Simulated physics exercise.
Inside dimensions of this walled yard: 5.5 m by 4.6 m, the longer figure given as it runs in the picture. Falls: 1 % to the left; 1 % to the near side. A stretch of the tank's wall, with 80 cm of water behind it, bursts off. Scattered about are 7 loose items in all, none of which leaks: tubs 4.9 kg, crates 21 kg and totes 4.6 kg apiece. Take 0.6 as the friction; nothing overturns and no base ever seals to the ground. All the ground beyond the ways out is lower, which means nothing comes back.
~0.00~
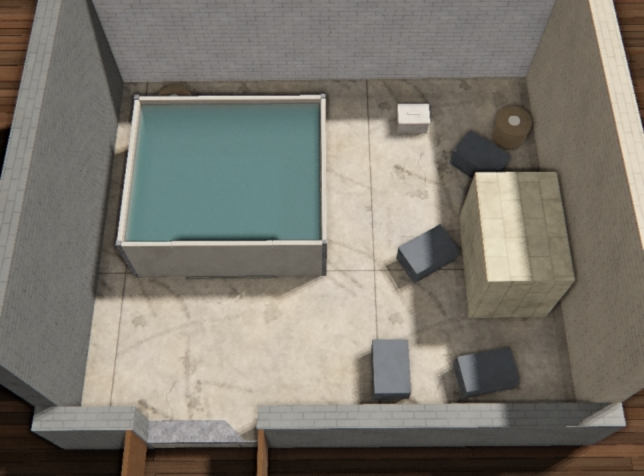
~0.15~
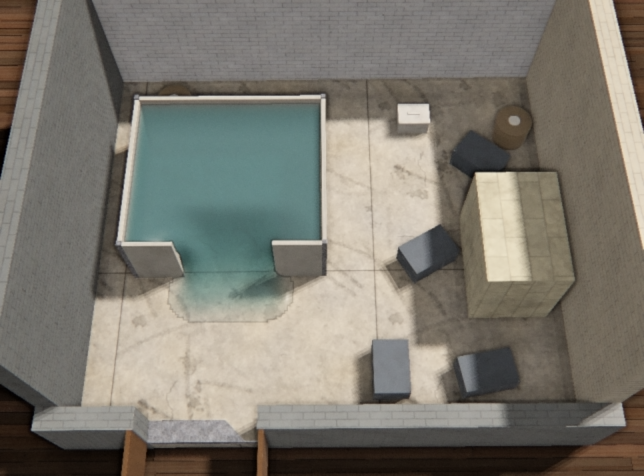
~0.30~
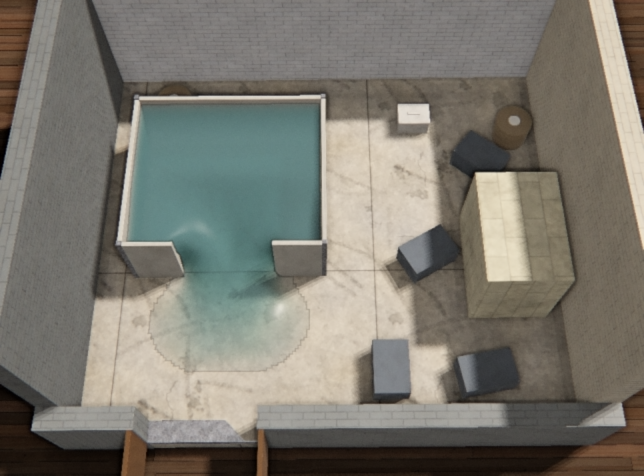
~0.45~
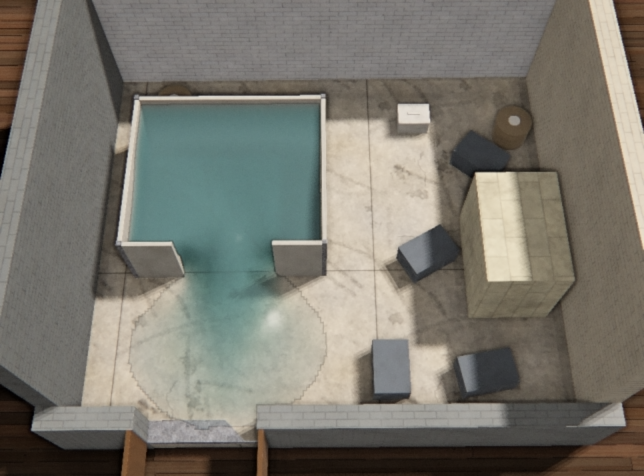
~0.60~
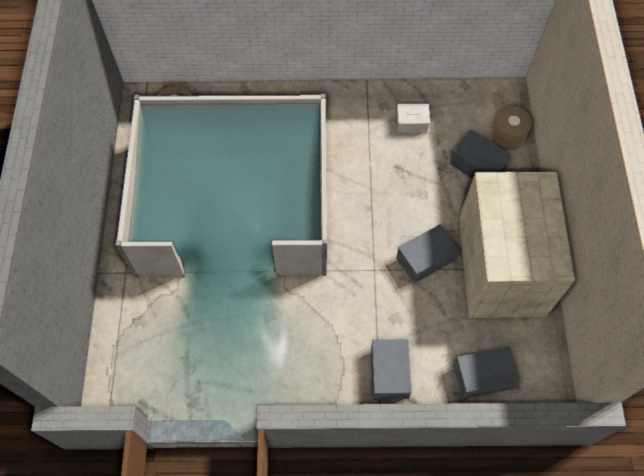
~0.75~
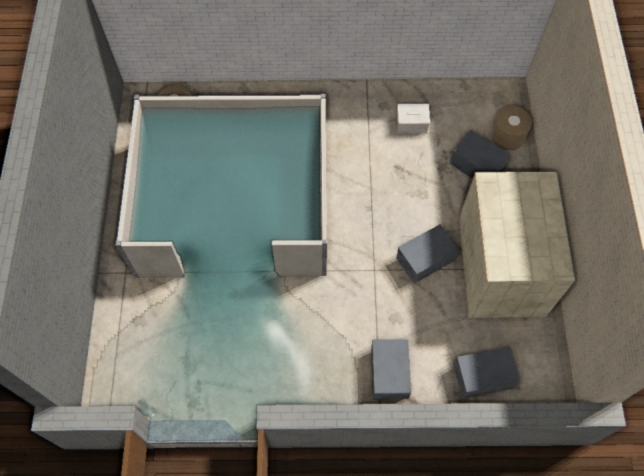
To begin with, a square tank of teal water stands in a walled yard, with grey boxes and a large pale block to its right. The middle of its near wall opens, and water pours through the gap, fanning across the floor toward the viewer and reaching the opening in the near wall, while the boxes stay still.
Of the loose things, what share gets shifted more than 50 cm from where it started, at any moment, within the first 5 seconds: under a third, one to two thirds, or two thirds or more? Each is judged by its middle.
A third to two thirds.
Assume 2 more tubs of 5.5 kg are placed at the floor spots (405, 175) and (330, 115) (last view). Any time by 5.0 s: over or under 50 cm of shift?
Respectively: Doesn't reach it; doesn't reach it.
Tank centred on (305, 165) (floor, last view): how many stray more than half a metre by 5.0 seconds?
In that case the number is 3.
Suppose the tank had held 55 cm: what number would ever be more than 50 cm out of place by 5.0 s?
You'd get 2 in that case.
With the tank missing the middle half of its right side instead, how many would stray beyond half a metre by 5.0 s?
7.
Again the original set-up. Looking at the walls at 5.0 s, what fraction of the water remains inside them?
Remaining: Approx. 60 per cent.
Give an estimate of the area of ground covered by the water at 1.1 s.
About 9.0 m2 is covered.
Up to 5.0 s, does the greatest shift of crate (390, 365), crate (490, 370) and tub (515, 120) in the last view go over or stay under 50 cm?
Beyond the mark, beyond the mark, beyond the mark.
After 1.1 s 0 of 7 are over 50 cm from their spots; 0 afloat.
After 2.2 s 2 of 7 are over 50 cm from their spots; 0 afloat.
After 3.5 s 2 of 7 are over 50 cm from their spots; 1 afloat.
After 5.0 s 3 of 7 are over 50 cm from their spots, and 3 have been at some point; 1 afloat.
